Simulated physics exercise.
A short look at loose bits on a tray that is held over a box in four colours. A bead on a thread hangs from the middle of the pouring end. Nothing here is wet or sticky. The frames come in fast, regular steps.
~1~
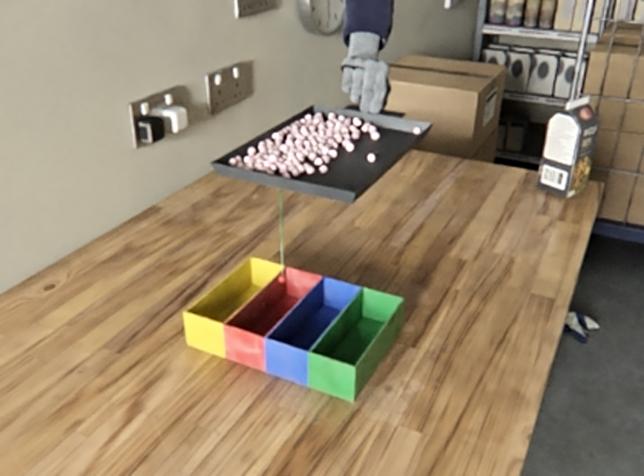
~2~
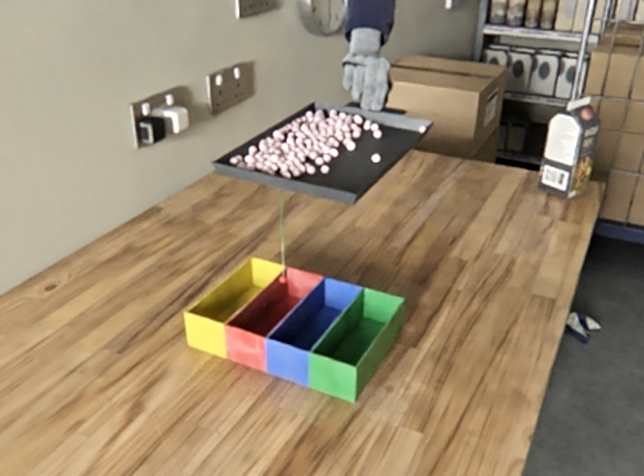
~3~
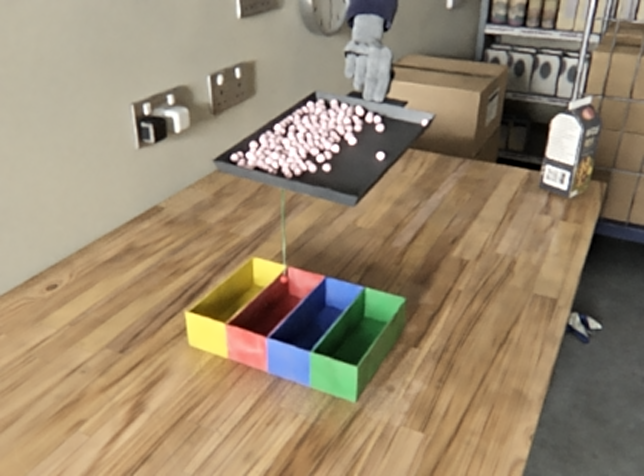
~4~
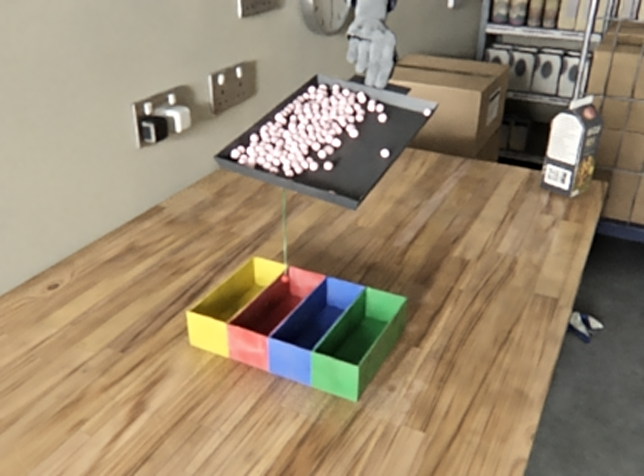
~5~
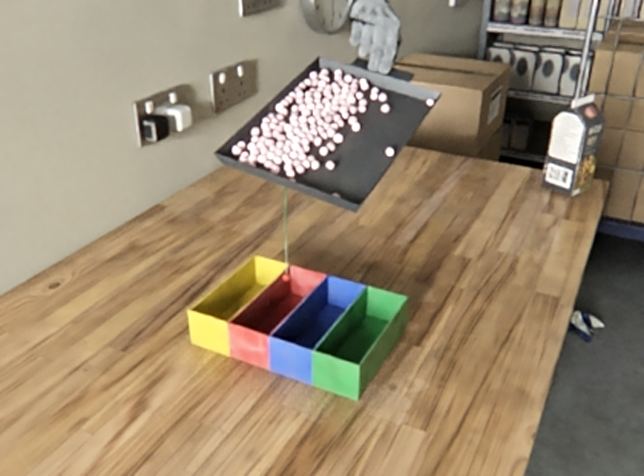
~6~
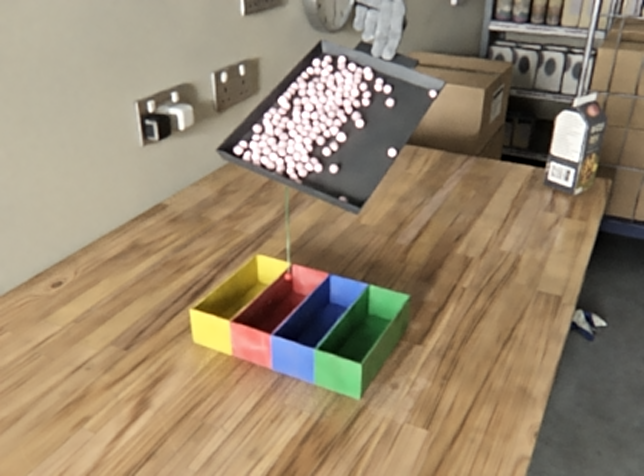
Gloved hand raising the back of a dark tray of pale pink beads, tilting it steeply above a four-coloured box.
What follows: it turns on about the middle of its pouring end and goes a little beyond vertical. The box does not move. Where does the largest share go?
The green cell gets the most.
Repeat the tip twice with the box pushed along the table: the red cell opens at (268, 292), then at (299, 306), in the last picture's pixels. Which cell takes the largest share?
The first try: The cell in green. The second: The cell in blue.
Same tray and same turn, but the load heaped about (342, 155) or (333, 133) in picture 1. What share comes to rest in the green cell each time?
The first gives 60 %, the second 60 %.
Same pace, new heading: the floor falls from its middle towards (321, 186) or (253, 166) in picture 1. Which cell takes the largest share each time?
In turn: Green; yellow.
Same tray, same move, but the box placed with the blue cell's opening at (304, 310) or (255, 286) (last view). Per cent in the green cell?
First some 60, then 0 per cent.
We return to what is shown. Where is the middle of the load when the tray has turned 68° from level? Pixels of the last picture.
Around (350, 261).
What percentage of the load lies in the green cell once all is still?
It comes to 60 per cent or so.
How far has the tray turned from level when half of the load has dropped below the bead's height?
Near 75 degrees.
Just after the last frame, tray tipped steeply; roughly a third on the tray; roughly a quarter in the green cell; just a few in the blue cell; roughly a third falling or outside the box.
A moment on, tray tipped past a quarter turn; roughly two thirds in the green cell; roughly a quarter in the blue cell; about a tenth falling or outside the box.
Further on, tray tipped past a quarter turn; roughly two thirds in the green cell; roughly a quarter in the blue cell; about a tenth falling or outside the box.
When it is over, tray tipped past a quarter turn; roughly two thirds in the green cell; roughly a quarter in the blue cell; not one in the red cell; not one in the yellow cell; about a tenth outside the box.
